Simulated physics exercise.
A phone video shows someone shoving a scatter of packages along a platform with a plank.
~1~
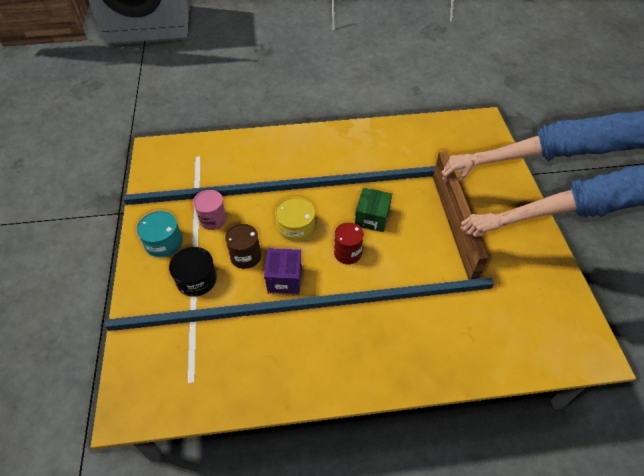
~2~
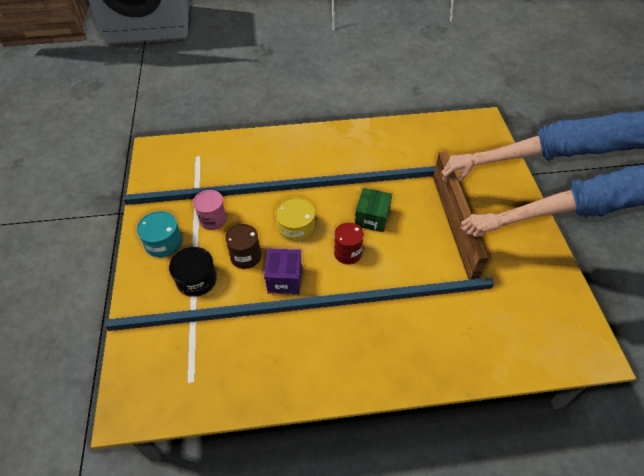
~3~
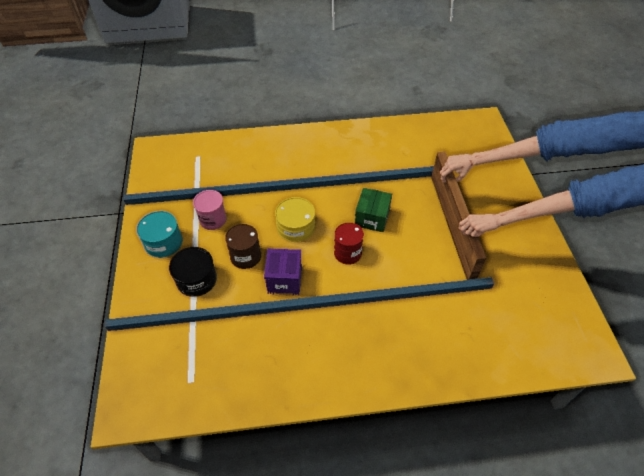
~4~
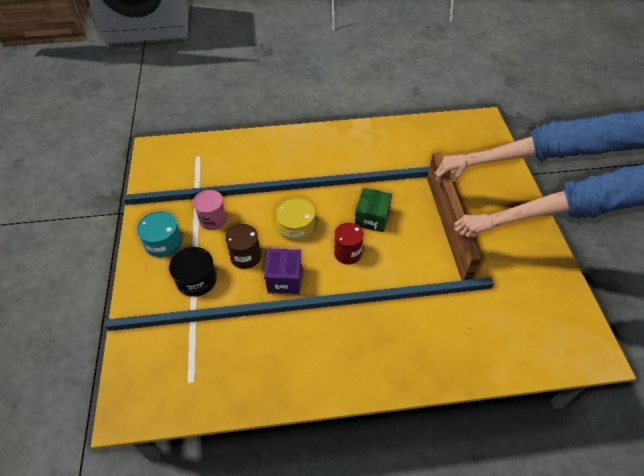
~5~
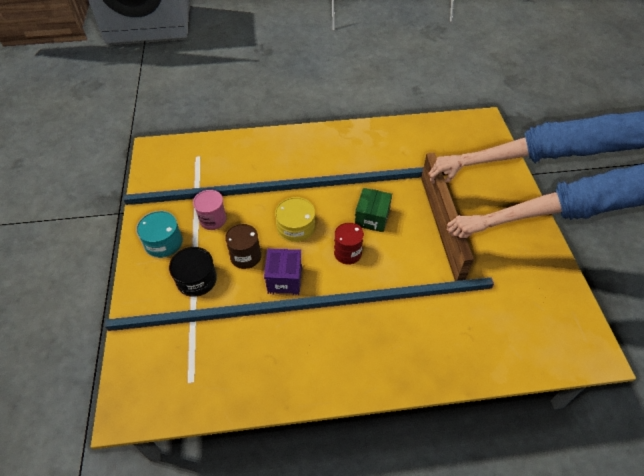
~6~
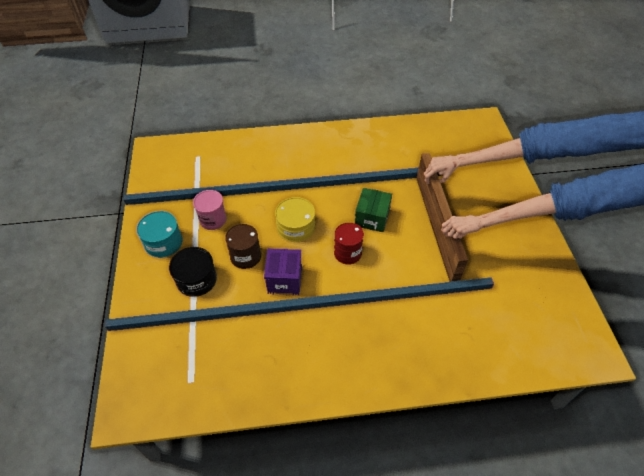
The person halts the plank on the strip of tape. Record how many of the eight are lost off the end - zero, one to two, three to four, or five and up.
My prediction is one or two fallers.
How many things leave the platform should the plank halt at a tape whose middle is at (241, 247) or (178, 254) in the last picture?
Tallies: 0, 1.
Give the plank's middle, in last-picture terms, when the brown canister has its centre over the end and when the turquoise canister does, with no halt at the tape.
Brown canister over the end: About (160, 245). Turquoise canister over the end: About (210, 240).
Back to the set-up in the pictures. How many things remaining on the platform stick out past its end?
Answer: 0.
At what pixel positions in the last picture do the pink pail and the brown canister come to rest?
I'd put one close to (167, 202) and the other close to (148, 256).
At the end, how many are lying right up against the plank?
Contact count: 3.
Soon after, none off yet; turquoise canister at rest near (160, 234); black pail at rest near (194, 272); pink pail at rest near (211, 210).
In the end, the number that fall off is one or two; gone, turquoise canister.
